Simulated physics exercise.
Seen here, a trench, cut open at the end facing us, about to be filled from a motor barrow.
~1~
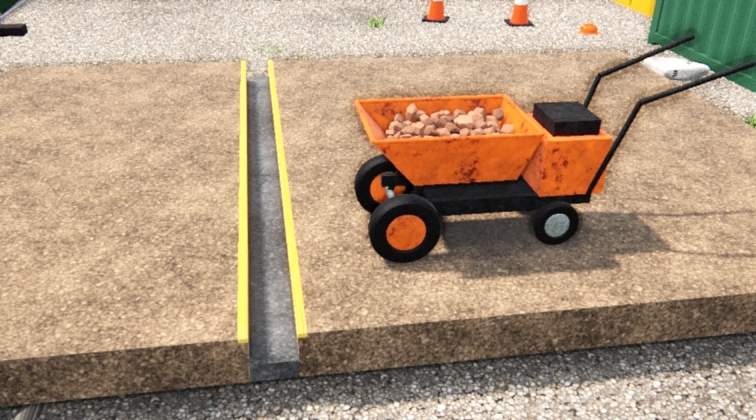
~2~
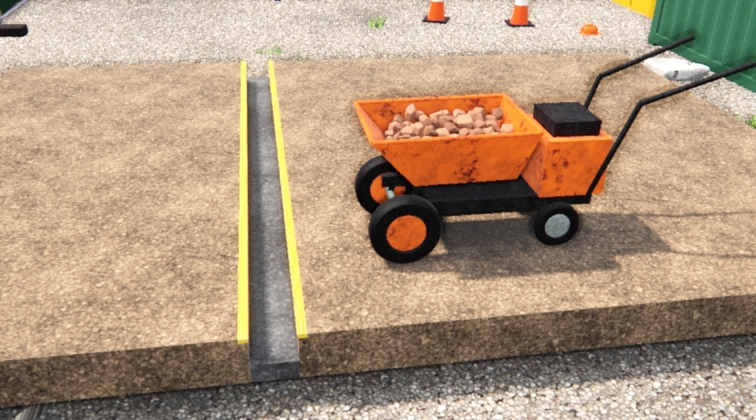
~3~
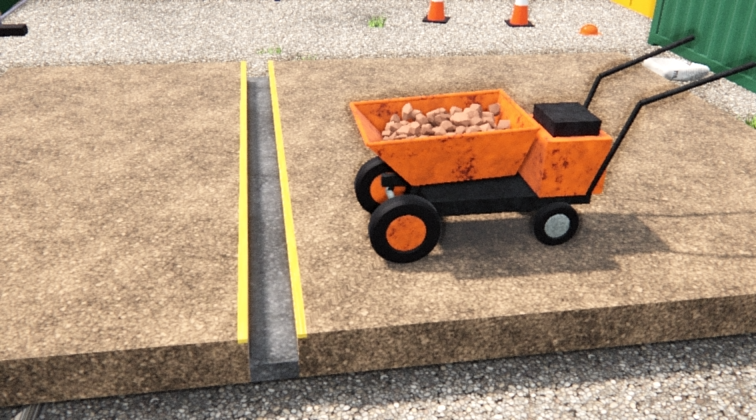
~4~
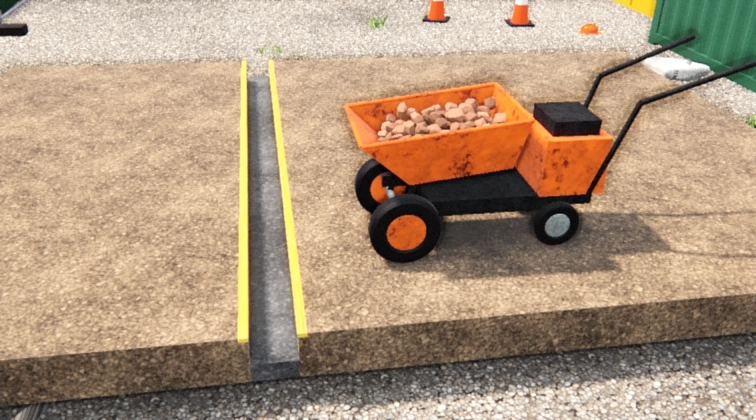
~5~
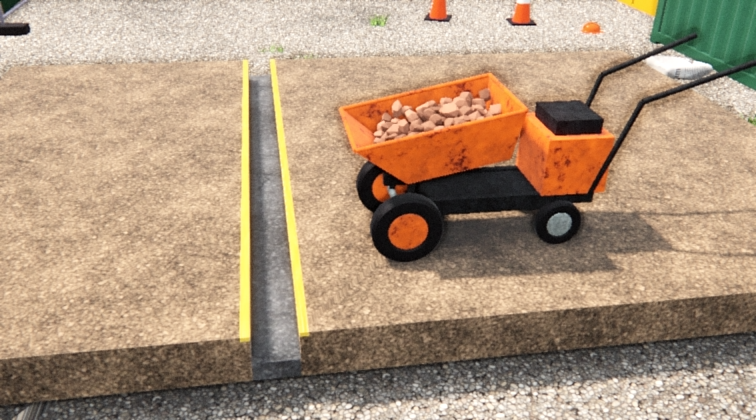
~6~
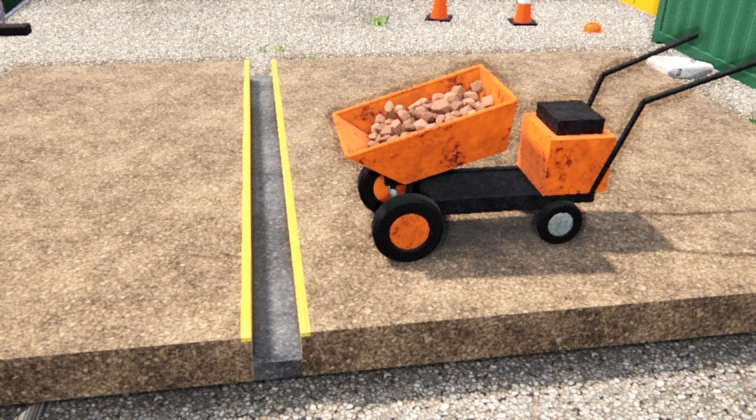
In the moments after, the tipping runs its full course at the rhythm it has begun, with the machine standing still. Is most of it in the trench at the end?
It catches the larger part.
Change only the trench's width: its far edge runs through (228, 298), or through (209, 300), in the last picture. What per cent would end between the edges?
Roughly 80 per cent, and 90 per cent.
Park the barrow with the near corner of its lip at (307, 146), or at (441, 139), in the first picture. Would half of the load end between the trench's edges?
In turn: Below a half; the smaller part.
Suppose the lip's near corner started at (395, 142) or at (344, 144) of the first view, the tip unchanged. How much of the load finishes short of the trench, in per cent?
Roughly 10 per cent, and 0 per cent.
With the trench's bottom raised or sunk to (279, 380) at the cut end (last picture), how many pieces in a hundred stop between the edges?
Roughly 90 in a hundred.
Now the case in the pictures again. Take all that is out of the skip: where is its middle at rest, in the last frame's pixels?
Around (271, 250).
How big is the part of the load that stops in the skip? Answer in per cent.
About 20 per cent.
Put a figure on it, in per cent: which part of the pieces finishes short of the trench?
Close to 5 per cent.
Just after the last frame, skip tipped steeply; every one in the skip.
A moment on, skip tipped right over; the larger part in the skip; just a few short of the trench; roughly a quarter in or heaped over the trench; just a few falling.
Further on, skip tipped right over; roughly a quarter in the skip; just a few short of the trench; roughly two thirds in or heaped over the trench; about a tenth beyond it.
When it is over, skip tipped right over; roughly a quarter in the skip; just a few short of the trench; roughly two thirds in or heaped over the trench; about a tenth beyond it.
